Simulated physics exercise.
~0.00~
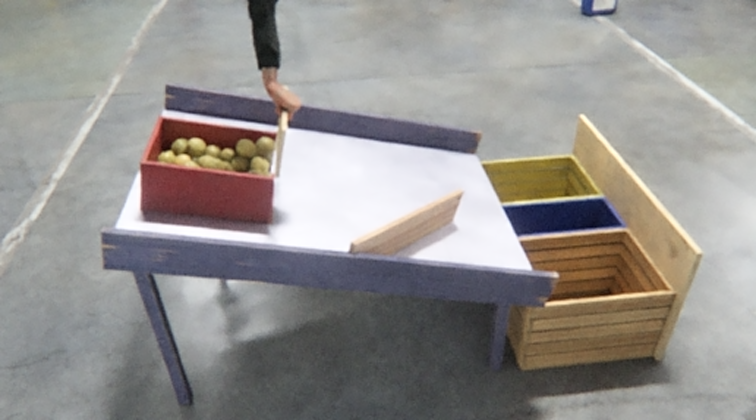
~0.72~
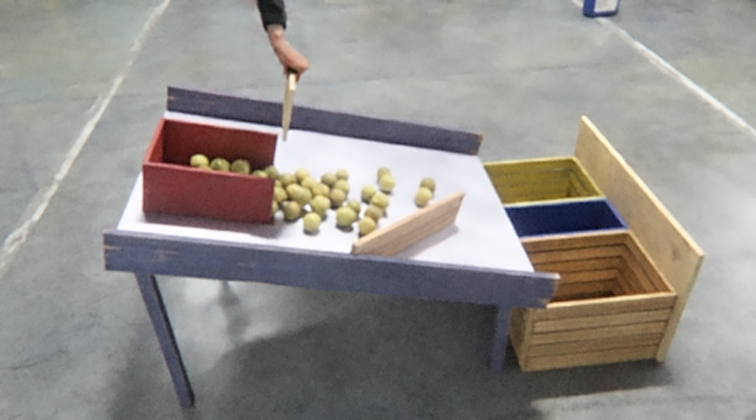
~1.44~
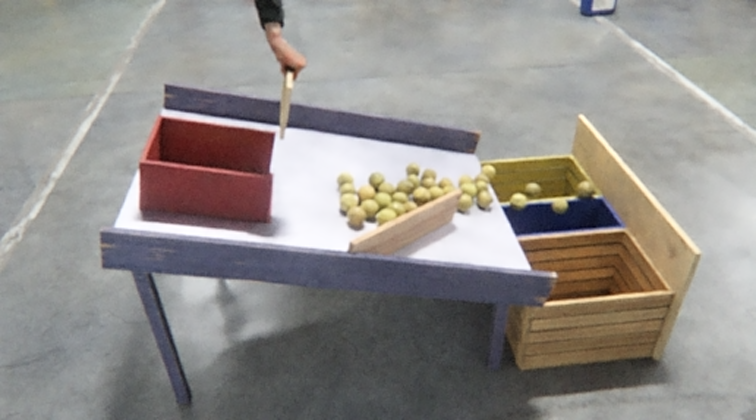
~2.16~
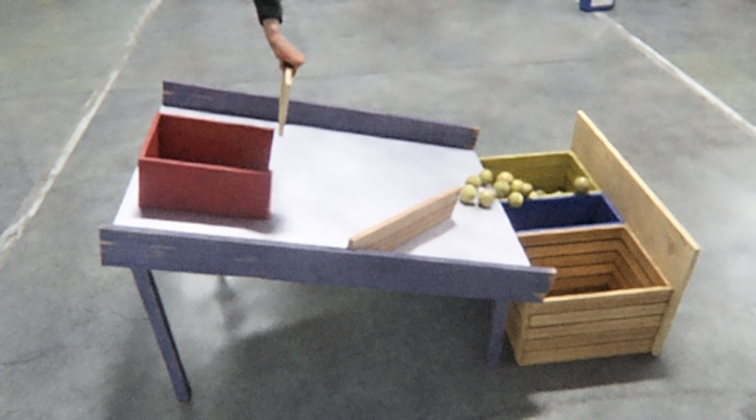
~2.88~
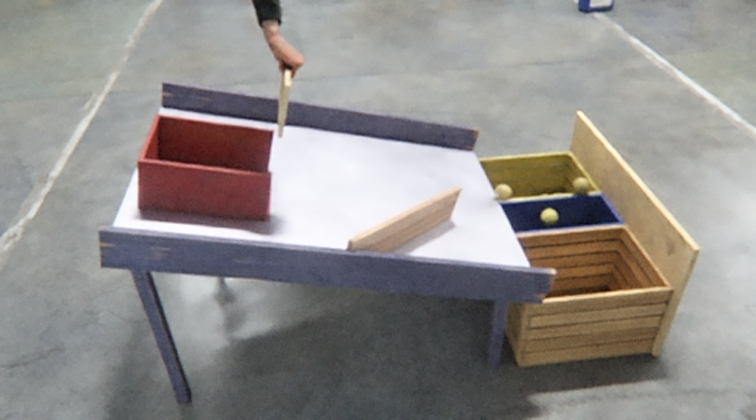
On a grey concrete floor with pale painted lines, seen from above by a slightly swaying camera, a white-topped table with blue-grey side walls slopes to the right. A red box of yellow-green apples sits at its left, an angled wooden board lies near the lower end, and yellow, blue and wooden bins wait beyond. A hand from above lifts the gate, and the apples spill across the table. They bunch against the board, roll round its far end and drop off the edge. The red box and table end up empty, with apples in the yellow and blue bins and none visible in the wooden one.
